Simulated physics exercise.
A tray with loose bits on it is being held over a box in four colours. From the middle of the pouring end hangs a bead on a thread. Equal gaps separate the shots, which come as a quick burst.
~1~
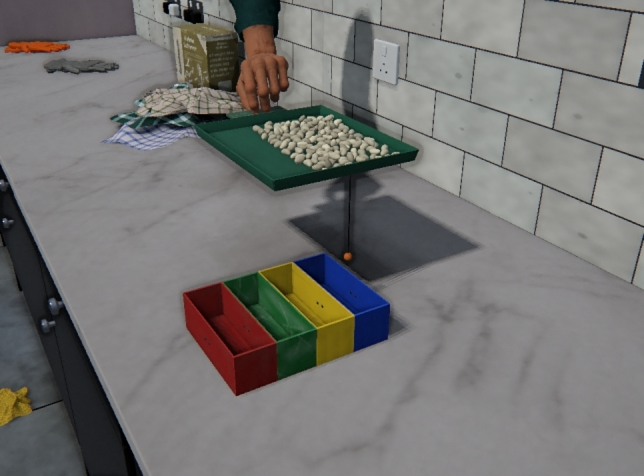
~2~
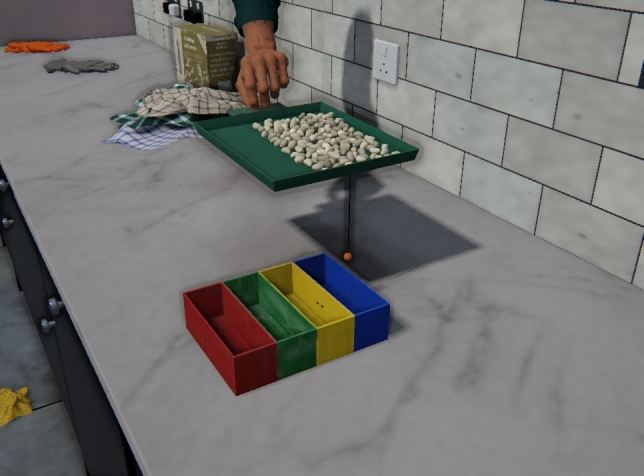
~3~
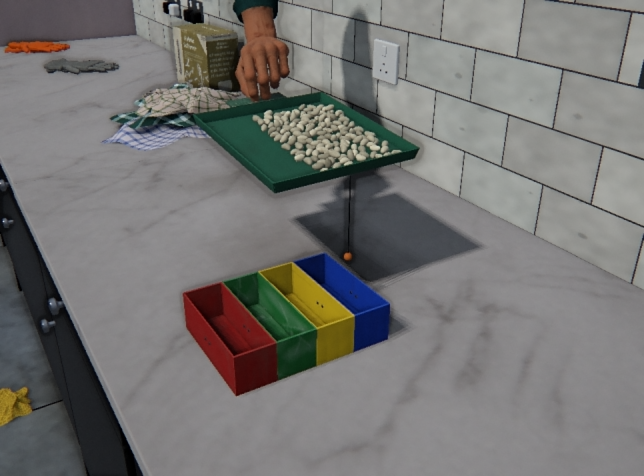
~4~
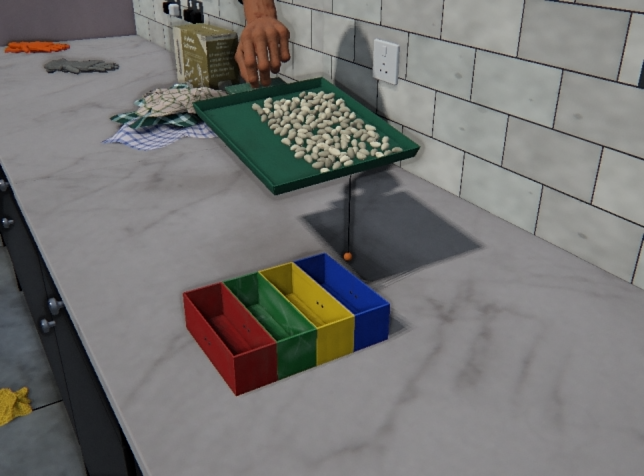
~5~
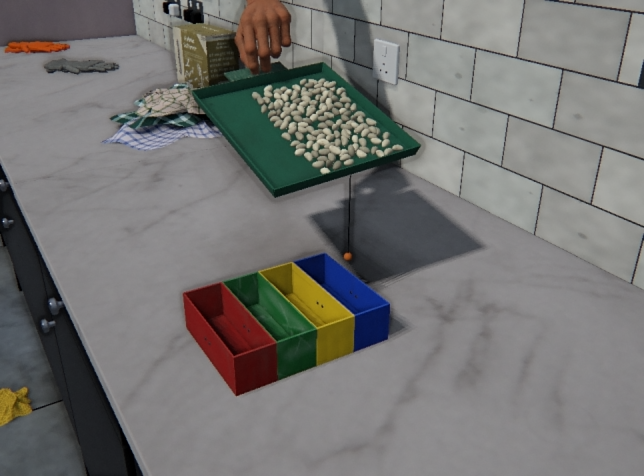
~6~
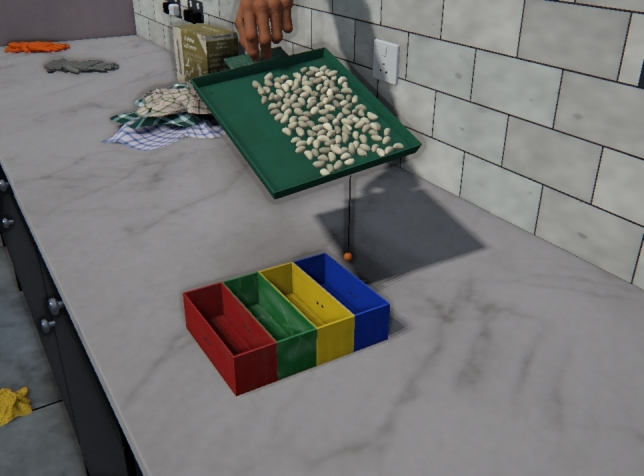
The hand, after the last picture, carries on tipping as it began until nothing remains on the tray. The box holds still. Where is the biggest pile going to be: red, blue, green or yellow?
In yellow.
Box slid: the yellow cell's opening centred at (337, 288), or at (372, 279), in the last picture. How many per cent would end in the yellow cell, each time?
You'd get 30 in a hundred first and 20 in a hundred after that.
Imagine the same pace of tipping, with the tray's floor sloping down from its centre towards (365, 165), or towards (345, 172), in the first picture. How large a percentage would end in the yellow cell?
0 % and 20 %.
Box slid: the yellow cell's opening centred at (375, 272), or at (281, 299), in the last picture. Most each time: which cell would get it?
Red first, the blue one second.
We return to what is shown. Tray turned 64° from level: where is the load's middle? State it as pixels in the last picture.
I'd put the middle close to (330, 139).
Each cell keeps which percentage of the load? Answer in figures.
The red cell holds 0 %, the green cell 10 %, the yellow cell 30 % and the blue cell 20 %.
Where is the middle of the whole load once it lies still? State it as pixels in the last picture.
I'd say the middle ends up at about (342, 330).
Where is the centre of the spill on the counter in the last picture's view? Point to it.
It's centred close to pixel (414, 338).
Shortly afterwards, tray tipped steeply; all but a few on the tray; only a few falling or outside the box.
Next, tray tipped past a quarter turn; all but a few on the tray; only a few in the green cell; only a few in the yellow cell; only a few in the red cell; only a few in the blue cell; only a few falling or outside the box.
Some moments later, tray tipped past a quarter turn; near a third in the yellow cell; near a quarter in the blue cell; a little in the green cell; only a few in the red cell; near a third falling or outside the box.
In the end, tray tipped past a quarter turn; near a third in the yellow cell; near a quarter in the blue cell; a little in the green cell; only a few in the red cell; near a third outside the box.
